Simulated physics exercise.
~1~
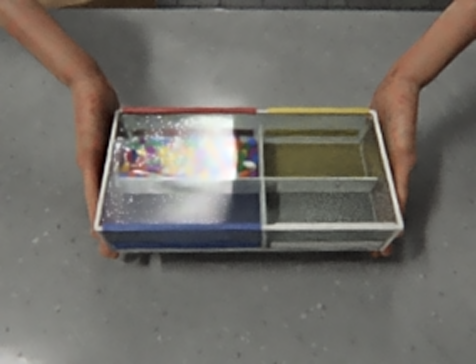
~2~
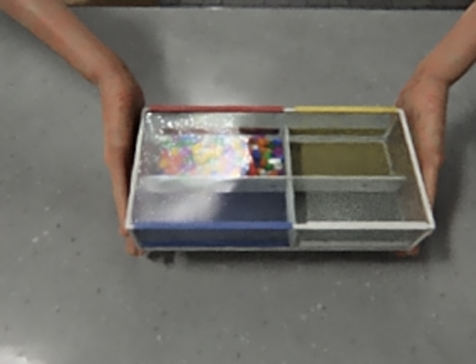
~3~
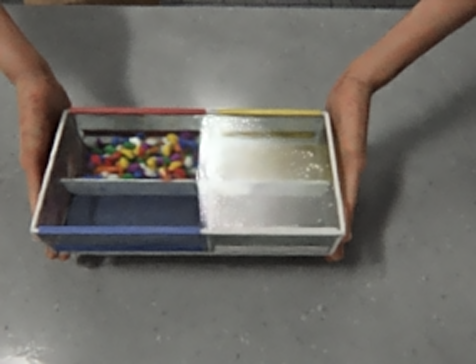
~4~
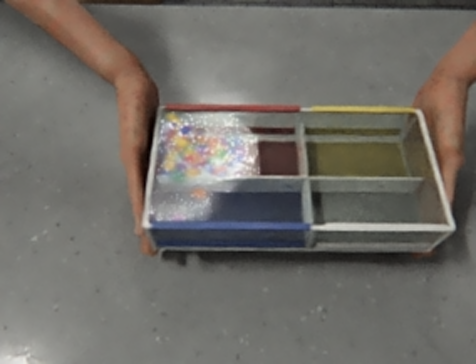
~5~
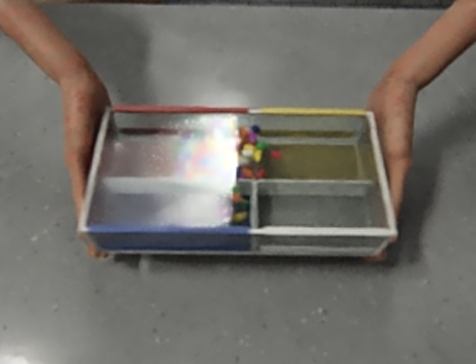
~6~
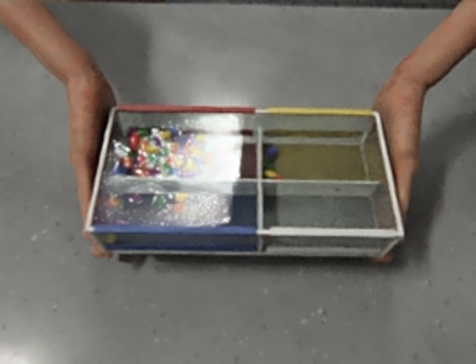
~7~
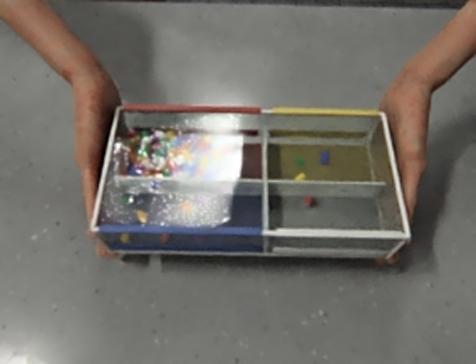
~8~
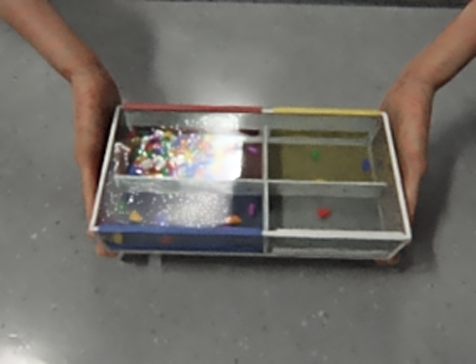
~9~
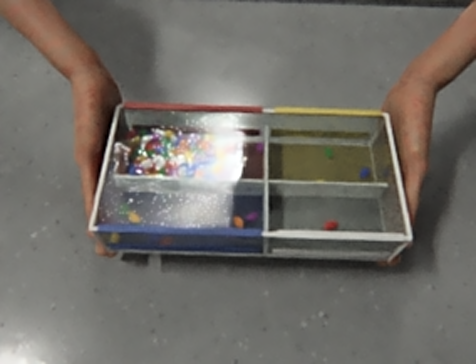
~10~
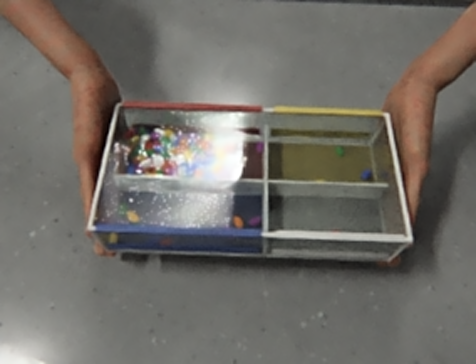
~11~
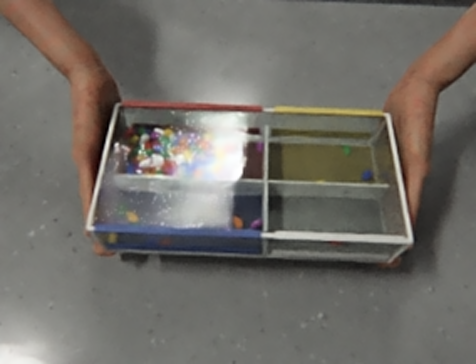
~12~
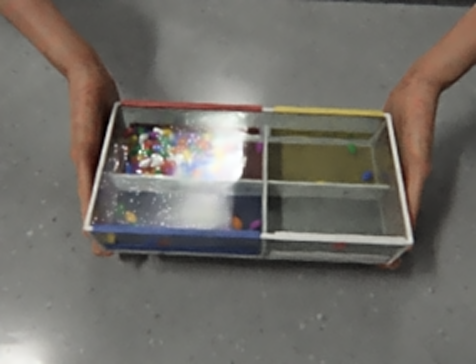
Colorful jelly beans scattered inside a clear-lidded, four-part box as two hands shook it from side to side, and after the box steadied, most remained in the red section, with a few in the blue and yellow ones.
